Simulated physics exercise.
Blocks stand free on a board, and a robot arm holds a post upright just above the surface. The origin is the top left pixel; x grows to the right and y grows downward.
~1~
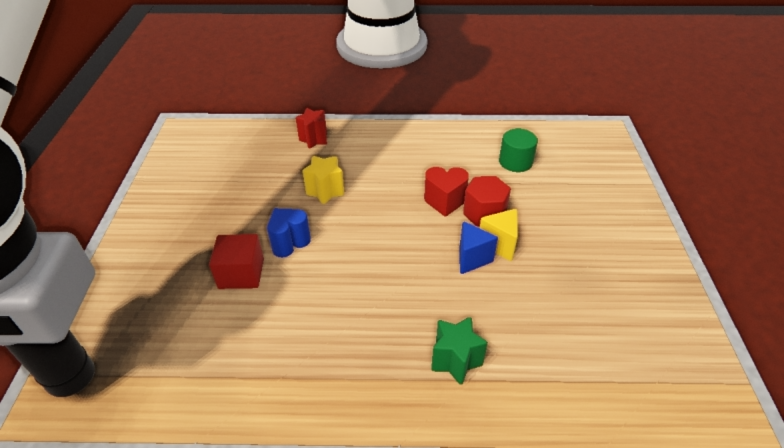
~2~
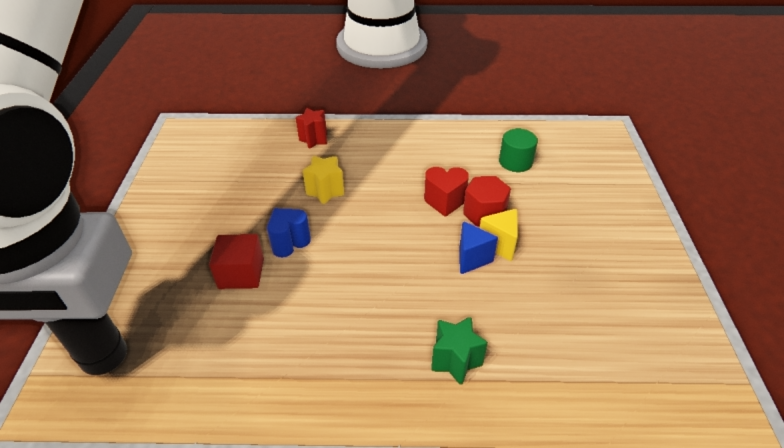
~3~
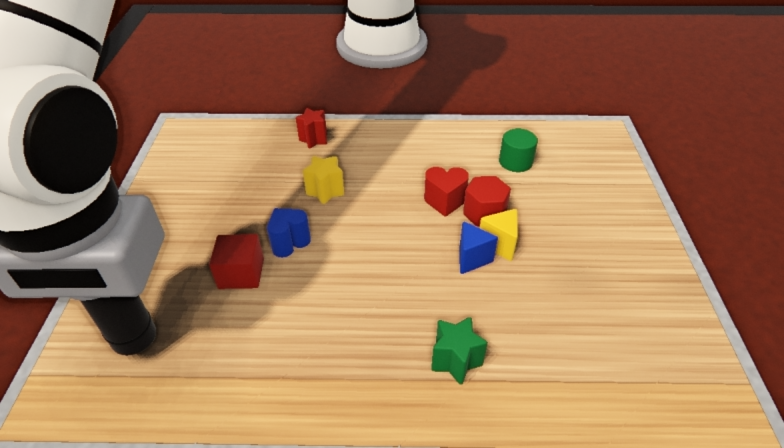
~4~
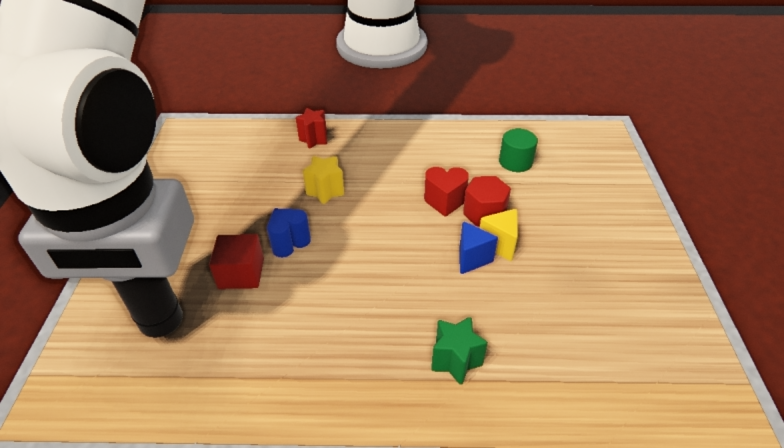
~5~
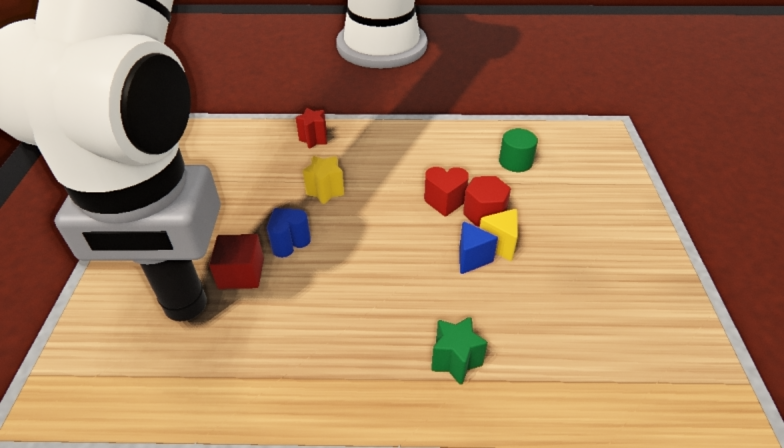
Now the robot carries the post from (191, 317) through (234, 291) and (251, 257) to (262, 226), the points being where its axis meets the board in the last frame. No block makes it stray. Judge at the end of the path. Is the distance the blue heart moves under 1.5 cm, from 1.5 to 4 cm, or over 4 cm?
It's set to move under 1.5 cm.
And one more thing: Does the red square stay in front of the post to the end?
That would be a yes.
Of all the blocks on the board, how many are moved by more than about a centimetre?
Blocks displaced: 1.
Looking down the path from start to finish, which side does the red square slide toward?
Off to the left side.
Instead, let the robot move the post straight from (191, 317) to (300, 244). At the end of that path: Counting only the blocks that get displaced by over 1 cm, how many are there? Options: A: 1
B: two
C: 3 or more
I'll go with B - two.
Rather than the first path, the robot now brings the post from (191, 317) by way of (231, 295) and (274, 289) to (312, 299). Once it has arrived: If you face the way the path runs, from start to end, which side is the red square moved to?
The left.
On the path given first. One third of the way, post (230, 279); red square (244, 236).
Two thirds of the way, post (248, 246); red square (258, 206); blue heart (289, 217).
At the end, post (259, 214); red square (271, 178), turned 20° clockwise; blue heart (289, 217); yellow star still.
